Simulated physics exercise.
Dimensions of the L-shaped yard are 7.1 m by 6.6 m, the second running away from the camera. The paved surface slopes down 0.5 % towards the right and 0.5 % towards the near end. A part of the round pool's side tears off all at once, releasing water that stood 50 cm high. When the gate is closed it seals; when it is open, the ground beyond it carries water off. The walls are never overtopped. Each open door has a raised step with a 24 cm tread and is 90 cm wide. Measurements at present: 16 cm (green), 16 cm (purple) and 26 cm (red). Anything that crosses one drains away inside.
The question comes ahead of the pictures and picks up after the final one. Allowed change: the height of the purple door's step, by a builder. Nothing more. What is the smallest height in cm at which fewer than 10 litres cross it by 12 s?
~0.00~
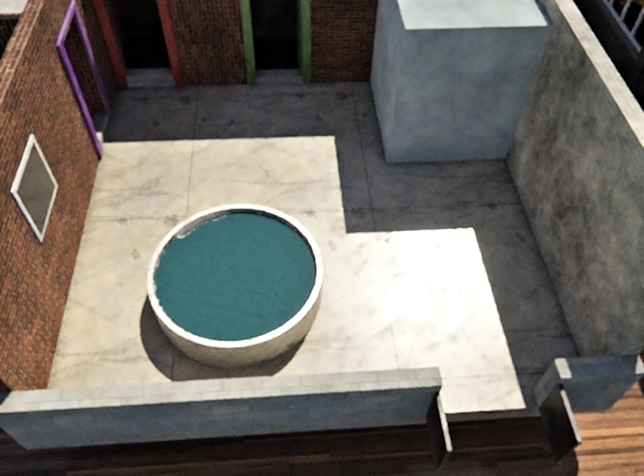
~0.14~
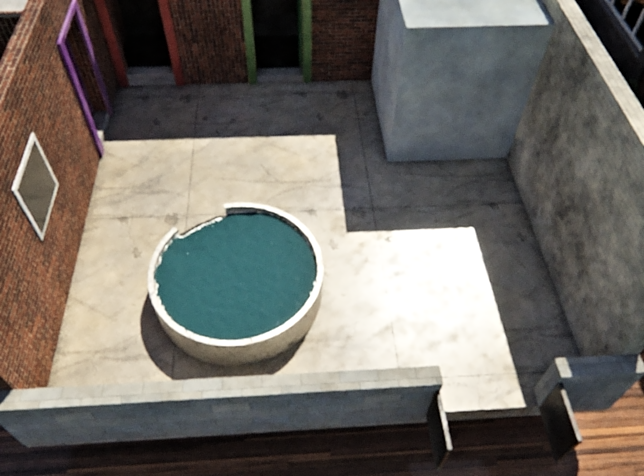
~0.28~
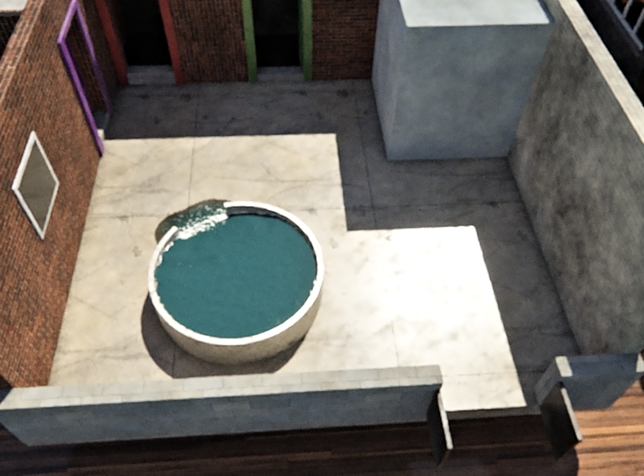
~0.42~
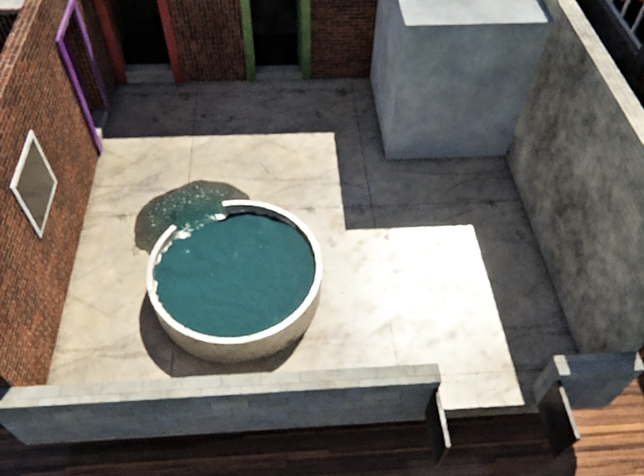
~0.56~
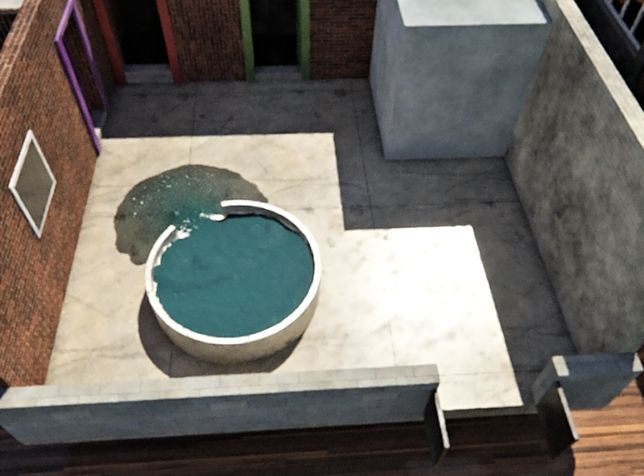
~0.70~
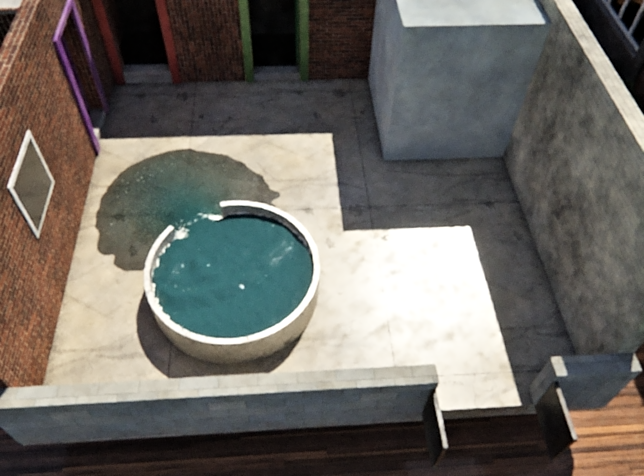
About 11.5 cm.
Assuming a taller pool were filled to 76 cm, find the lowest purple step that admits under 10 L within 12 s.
In that case, roughly 19 cm.
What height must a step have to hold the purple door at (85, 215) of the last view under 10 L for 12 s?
Around 13.0 cm would do it.
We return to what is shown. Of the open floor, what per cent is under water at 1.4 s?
20 %.
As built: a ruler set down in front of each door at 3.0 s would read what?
Lab note, cm: Green 8; purple 11; red 24.
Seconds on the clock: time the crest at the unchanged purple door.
Around 5.0 s, give or take.
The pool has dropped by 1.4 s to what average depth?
I'd put it at some 40 centimetres on average.
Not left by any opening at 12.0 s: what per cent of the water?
Remaining share: Around 98 %.
After 1.4 s water covers 20 % of the floor, deepest (25 cm) near (209, 229); 9 cm at the purple door, 0 litres in over its 16 cm step.
After 3.0 s water covers 30 % of the floor, deepest (27 cm) near (123, 87); 11 cm at the purple door, 0 litres in over its 16 cm step.
After 12.0 s water covers 90 % of the floor, deepest (8 cm) near (372, 124); 6 cm at the purple door, 0 litres in over its 16 cm step.
At the purple door as built, the water arrived by 1.2 s and peaked near 16 cm at 5.0 s.
With a step of 10.5 cm, 16 litres would have come in within the 12 s; with 14 cm, 3 litres. So under 10 litres takes about 11.5 cm.
